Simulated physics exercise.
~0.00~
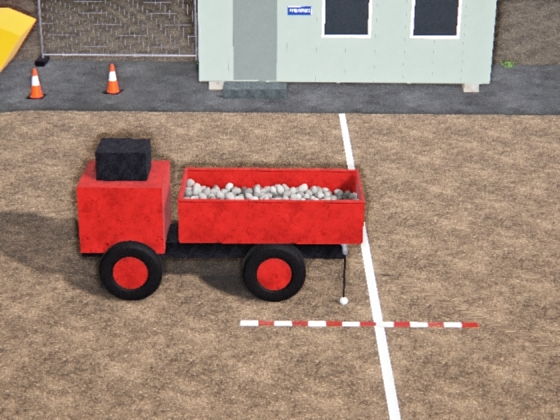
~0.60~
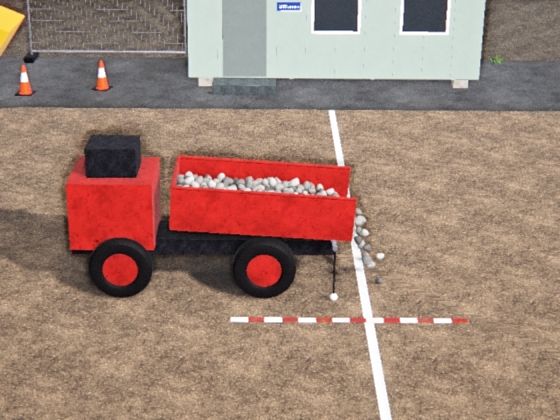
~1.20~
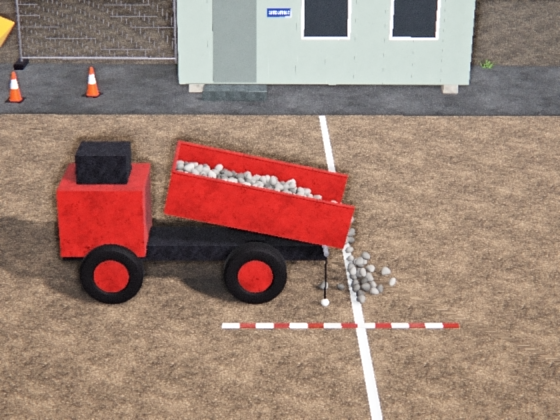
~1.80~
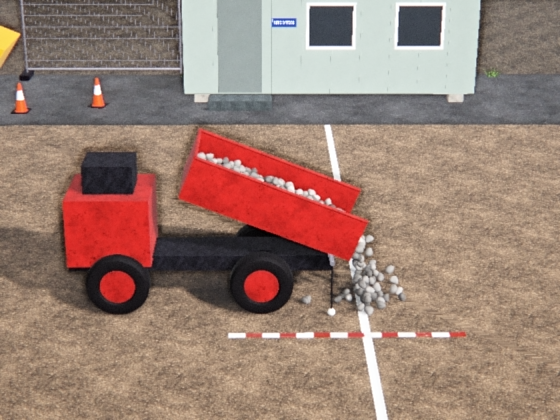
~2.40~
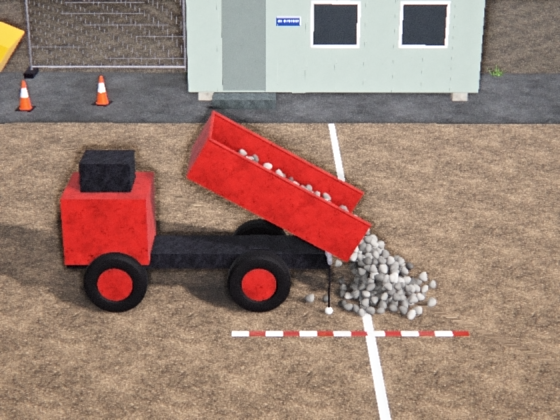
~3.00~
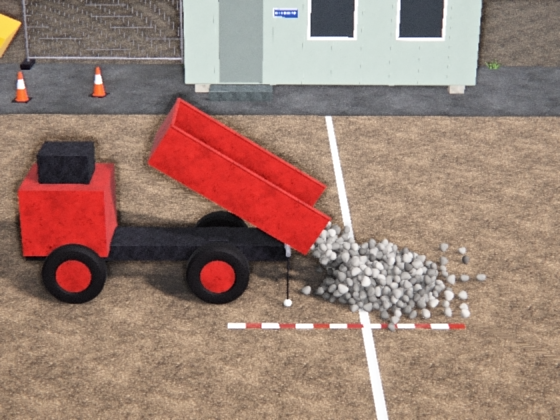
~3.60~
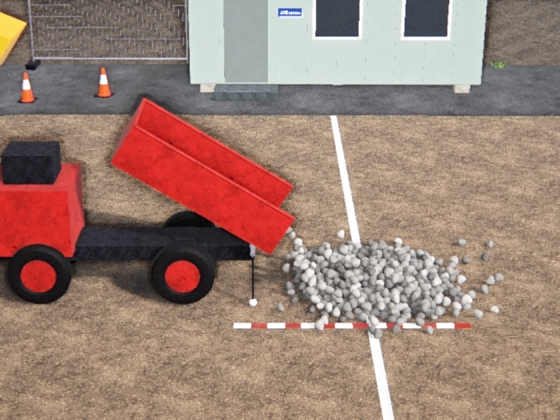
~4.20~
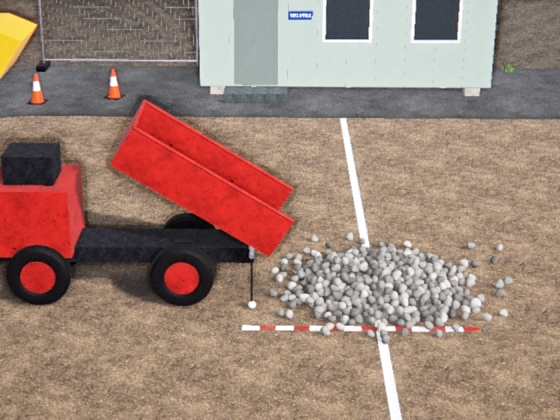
A red tipper raises its body, pours grey cobbles across a white line, and pulls left.
